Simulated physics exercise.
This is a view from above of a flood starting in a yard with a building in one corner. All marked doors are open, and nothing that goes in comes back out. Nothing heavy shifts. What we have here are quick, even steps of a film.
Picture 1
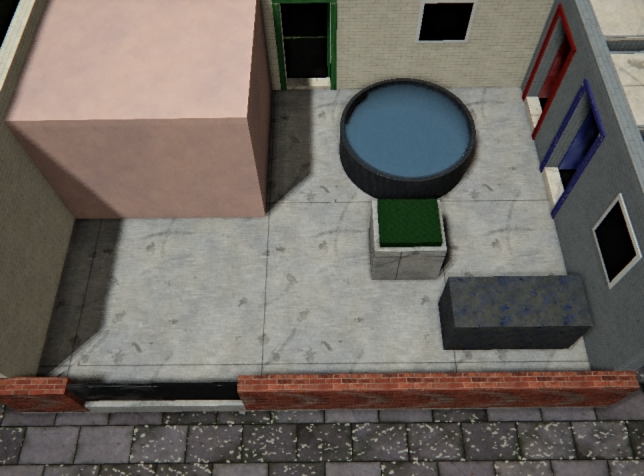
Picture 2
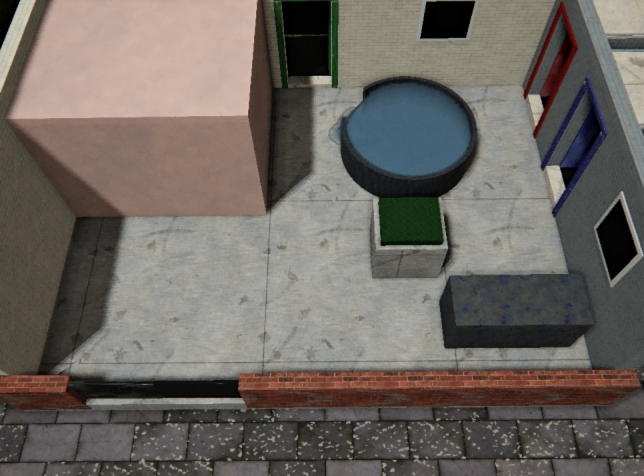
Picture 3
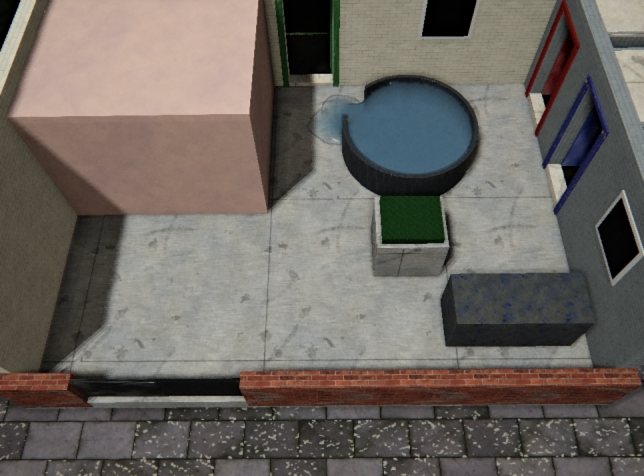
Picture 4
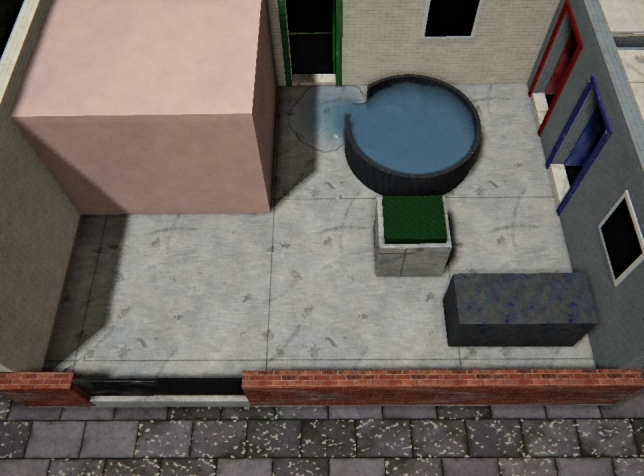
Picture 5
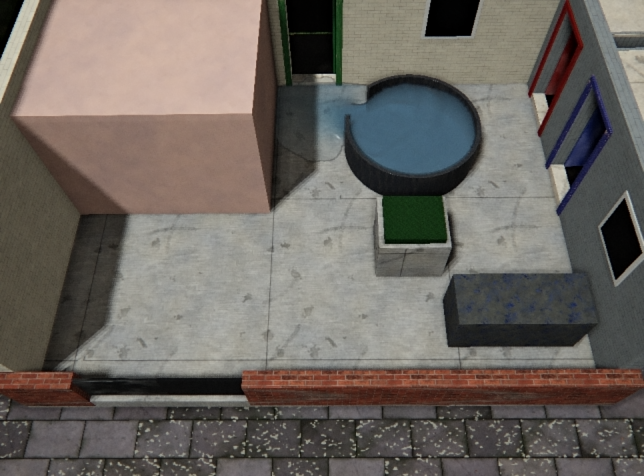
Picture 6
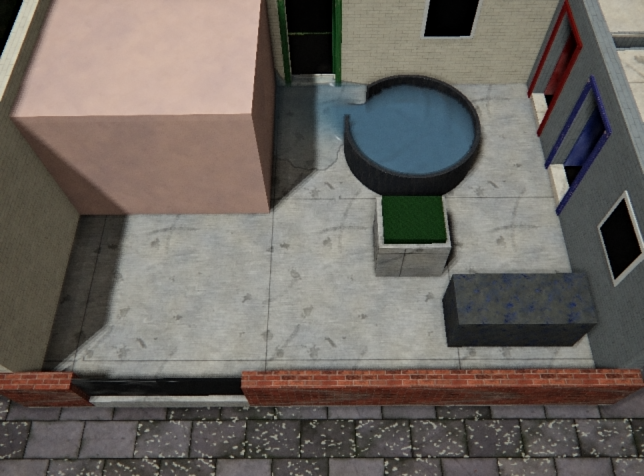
Round tank of blue water leaking through a gap in its left side, spreading across the paved yard toward the pink block.
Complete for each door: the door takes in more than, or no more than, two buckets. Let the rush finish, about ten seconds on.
Completed: The blue door takes in no more than two buckets; the green door takes in more than two buckets; the red door takes in no more than two buckets.
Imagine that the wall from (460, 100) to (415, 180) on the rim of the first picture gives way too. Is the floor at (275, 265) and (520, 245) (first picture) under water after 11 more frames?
Untouched; soaked.
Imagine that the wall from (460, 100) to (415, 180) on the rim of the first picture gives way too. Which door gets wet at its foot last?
The green-painted one, I reckon.
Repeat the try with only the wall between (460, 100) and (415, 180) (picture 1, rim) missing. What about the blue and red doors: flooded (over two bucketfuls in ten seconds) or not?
Lab note: Blue door over threshold; red door over threshold.
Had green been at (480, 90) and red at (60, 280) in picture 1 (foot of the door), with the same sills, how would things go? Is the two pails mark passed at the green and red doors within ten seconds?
In short: Green door stays within it; red door stays within it.
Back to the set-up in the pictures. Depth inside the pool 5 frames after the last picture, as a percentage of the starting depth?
About 76 per cent.
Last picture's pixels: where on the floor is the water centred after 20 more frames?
Roughly (372, 149) in the last picture.
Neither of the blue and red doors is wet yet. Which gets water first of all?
It would be the door marked red.
A moment on, water covers 10 % of the floor; the blue door not reached, the green door over two buckets in, the red door not reached.
Next, water covers 15 % of the floor; the blue door not reached, the green door far over two buckets in, the red door not reached.
Then, water covers 35 % of the floor; the blue door not reached, the green door far over two buckets in, the red door not reached.
Later, water covers 55 % of the floor; the blue door wet at the sill, nothing in, the green door far over two buckets in, the red door wet at the sill, nothing in.
In the end, water covers 85 % of the floor; the blue door wet at the sill, nothing in, the green door far over two buckets in, the red door wet at the sill, nothing in.
